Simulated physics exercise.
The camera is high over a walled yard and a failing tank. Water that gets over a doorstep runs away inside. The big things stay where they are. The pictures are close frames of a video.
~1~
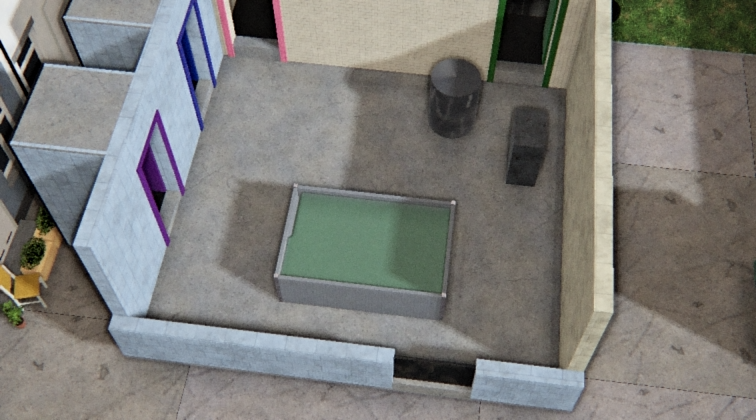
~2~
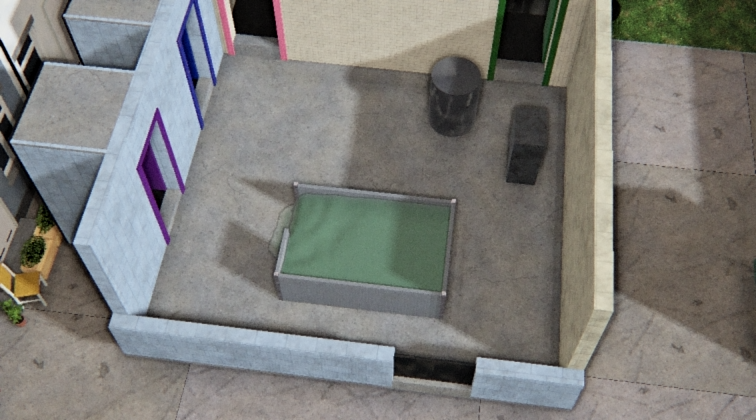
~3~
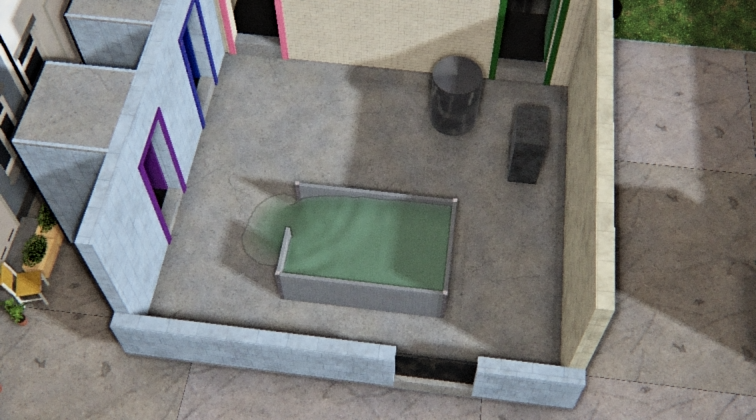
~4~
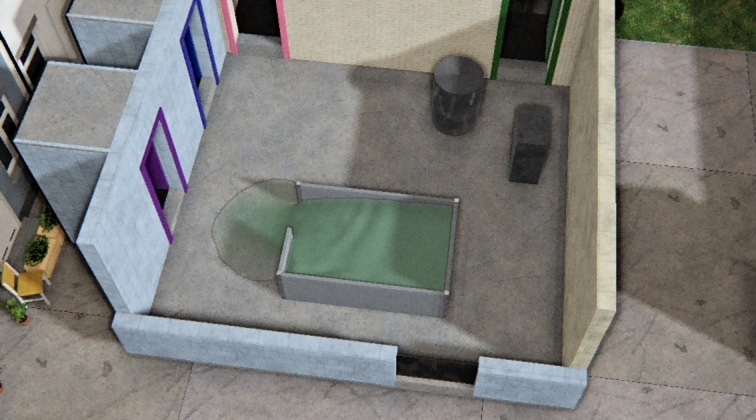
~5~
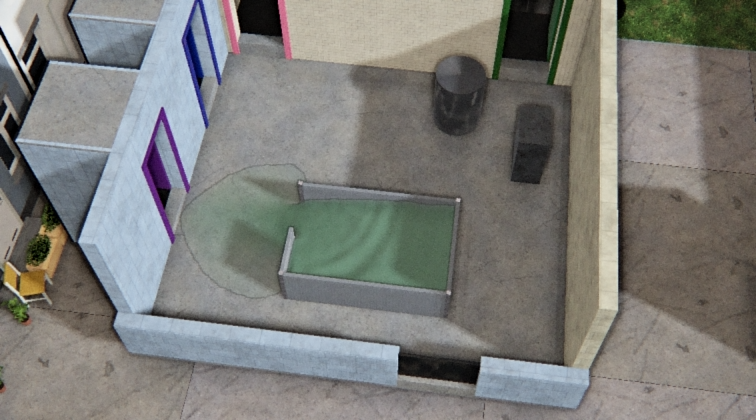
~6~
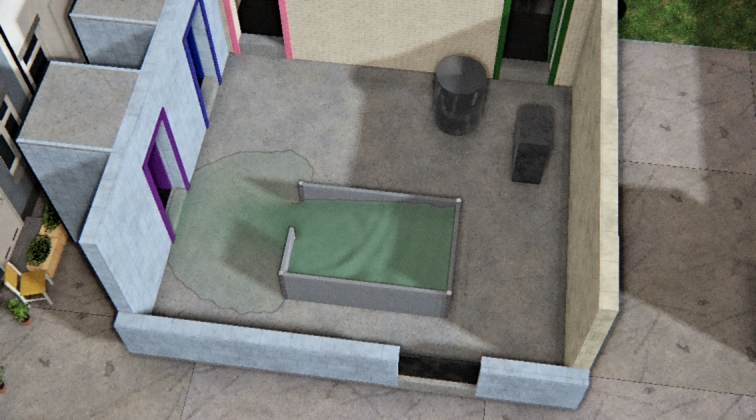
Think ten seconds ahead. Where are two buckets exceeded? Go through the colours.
In the end: The green door stays under that; the purple door takes more than that; the blue door stays under that; the pink door stays under that.
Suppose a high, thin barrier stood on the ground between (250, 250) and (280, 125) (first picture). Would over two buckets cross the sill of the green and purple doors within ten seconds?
One by one: Green keeps below it, purple takes less.
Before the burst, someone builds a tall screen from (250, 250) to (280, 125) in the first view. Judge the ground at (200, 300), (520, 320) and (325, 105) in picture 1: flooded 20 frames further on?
One after the other: Under water, clear, flooded.
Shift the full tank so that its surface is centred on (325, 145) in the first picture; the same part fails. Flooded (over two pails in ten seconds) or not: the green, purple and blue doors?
My reading: The green door keeps below it, the purple door takes less, the blue door lets more in.
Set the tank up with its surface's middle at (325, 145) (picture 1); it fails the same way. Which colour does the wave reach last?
It is the green one.
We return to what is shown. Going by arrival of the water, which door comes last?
It is the green-painted one.
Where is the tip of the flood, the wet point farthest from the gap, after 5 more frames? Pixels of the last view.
Roughly at (218, 94).
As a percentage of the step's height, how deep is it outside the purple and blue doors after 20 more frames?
Roughly 170 per cent, then 50 per cent.
A moment on, water covers 20 % of the floor; the green door not reached, the purple door over two buckets in, the blue door wet at the sill, nothing in, the pink door not reached.
Next, water covers 25 % of the floor; the green door not reached, the purple door far over two buckets in, the blue door wet at the sill, nothing in, the pink door wet at the sill, nothing in.
Then, water covers 40 % of the floor; the green door not reached, the purple door far over two buckets in, the blue door wet at the sill, nothing in, the pink door wet at the sill, nothing in.
Later, water covers 75 % of the floor; the green door wet at the sill, nothing in, the purple door far over two buckets in, the blue door wet at the sill, nothing in, the pink door wet at the sill, nothing in.
In the end, water covers 95 % of the floor; the green door wet at the sill, nothing in, the purple door far over two buckets in, the blue door wet at the sill, nothing in, the pink door wet at the sill, nothing in.
